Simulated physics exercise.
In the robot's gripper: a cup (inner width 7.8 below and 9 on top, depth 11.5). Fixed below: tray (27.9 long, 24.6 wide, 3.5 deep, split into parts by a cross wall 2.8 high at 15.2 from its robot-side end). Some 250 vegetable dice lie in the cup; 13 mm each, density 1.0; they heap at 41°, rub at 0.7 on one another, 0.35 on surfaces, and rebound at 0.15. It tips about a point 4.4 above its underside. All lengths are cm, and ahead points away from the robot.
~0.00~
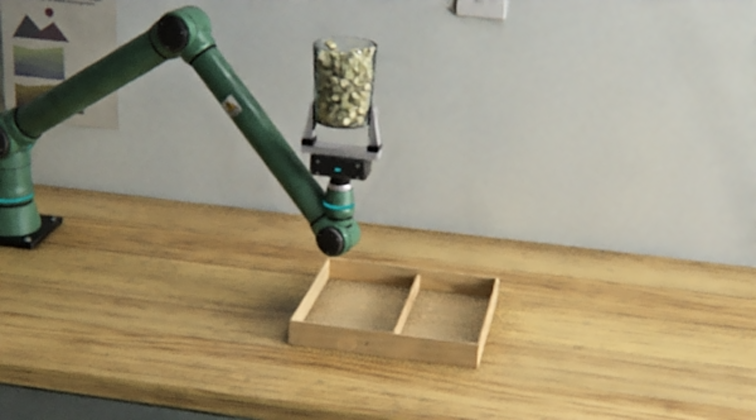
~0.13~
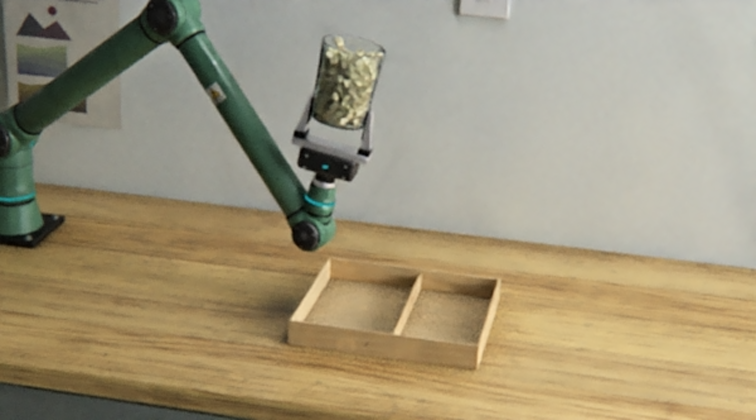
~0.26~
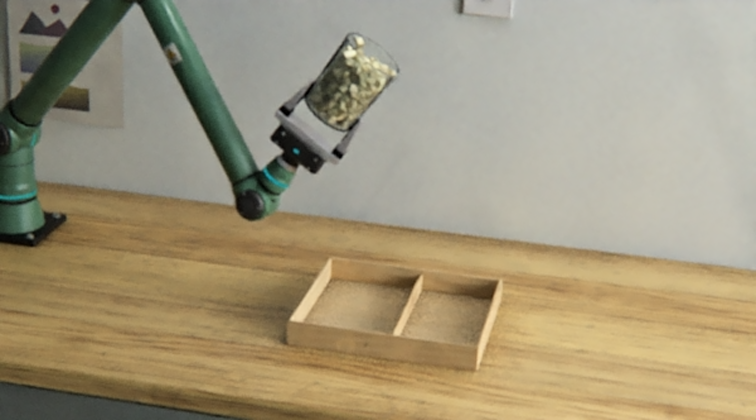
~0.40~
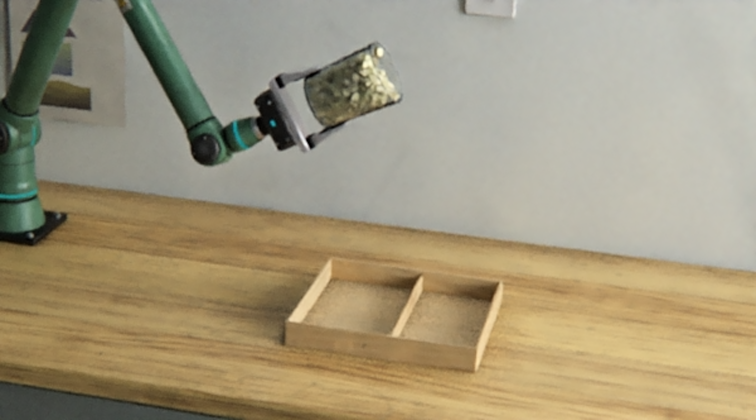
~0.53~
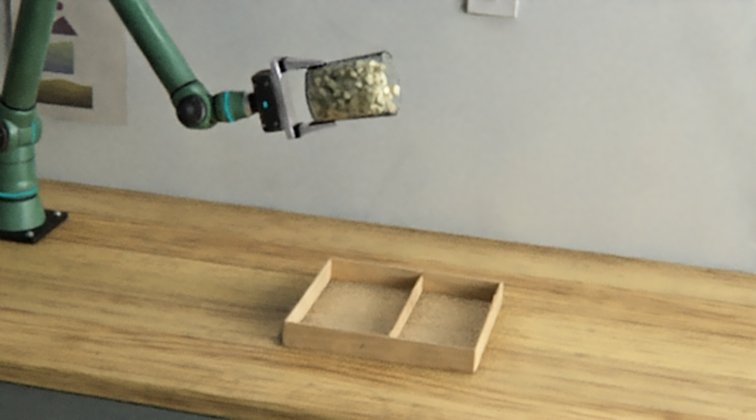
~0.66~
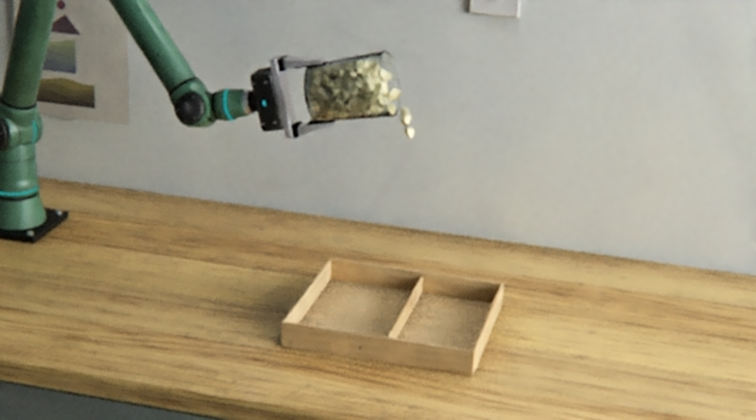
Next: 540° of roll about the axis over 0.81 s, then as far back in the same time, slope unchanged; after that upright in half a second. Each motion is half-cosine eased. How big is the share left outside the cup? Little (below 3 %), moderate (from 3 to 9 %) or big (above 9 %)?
Answer: Big; above 9 % of the vegetable dice finish outside the cup.
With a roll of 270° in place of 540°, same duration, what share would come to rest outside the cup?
It would be near 15 per cent.
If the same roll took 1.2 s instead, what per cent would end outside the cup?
In that case some 25 per cent.
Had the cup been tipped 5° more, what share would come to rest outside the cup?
In that case some 25 per cent.
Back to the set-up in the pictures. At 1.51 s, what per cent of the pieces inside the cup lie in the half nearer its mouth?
Some 45 per cent.
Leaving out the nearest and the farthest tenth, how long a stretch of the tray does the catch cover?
Roughly 8 cm.
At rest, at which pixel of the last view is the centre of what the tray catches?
At about (450, 323).
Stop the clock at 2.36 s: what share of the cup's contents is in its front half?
Some 55 per cent.
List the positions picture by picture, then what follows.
Cup middle at (344, 84), upright; upper third of the load around (345, 63), from x 320 to 370, top at y 45; 248 in the cup, in the first frame.
Cup middle at (346, 84), tipped 10°; upper third of the load around (348, 64), from x 320 to 380, top at y 40, in the second frame.
Cup middle at (350, 85), tipped 35°; upper third of the load around (356, 68), from x 315 to 390, top at y 40, in the third frame.
Cup middle at (351, 88), tipped 61°; upper third of the load around (359, 73), from x 315 to 395, top at y 55, in the fourth frame.
Cup middle at (351, 89), tipped 75°; upper third of the load around (357, 75), from x 315 to 395, top at y 65, in the fifth frame.
Cup middle at (351, 89), tipped 76°; upper third of the load around (353, 75), from x 310 to 410, top at y 65; 245 in the cup, 3 in flight or on a rim, in the sixth frame.
By 1.51 s, tipped 76°, highest piece 40 above the table; 232 in the cup, 12 in the far-side part, 1 in the robot-side part, 3 in flight or on a rim.
By 2.36 s, tipped 72°, highest piece 40 above the table; 217 in the cup, 24 in the far-side part, 1 in the robot-side part, 1 on the table or floor, 5 in flight or on a rim.
By 2.98 s, upright, highest piece 43 above the table; 217 in the cup, 29 in the far-side part, 1 in the robot-side part, 1 on the table or floor.
By 3.68 s, upright, highest piece 43 above the table; 217 in the cup, 29 in the far-side part, 1 in the robot-side part, 1 on the table or floor.
Final count, 217 in the cup, 29 in the far-side part, 1 in the robot-side part, 1 on the table or floor. That is 12 % outside the cup.
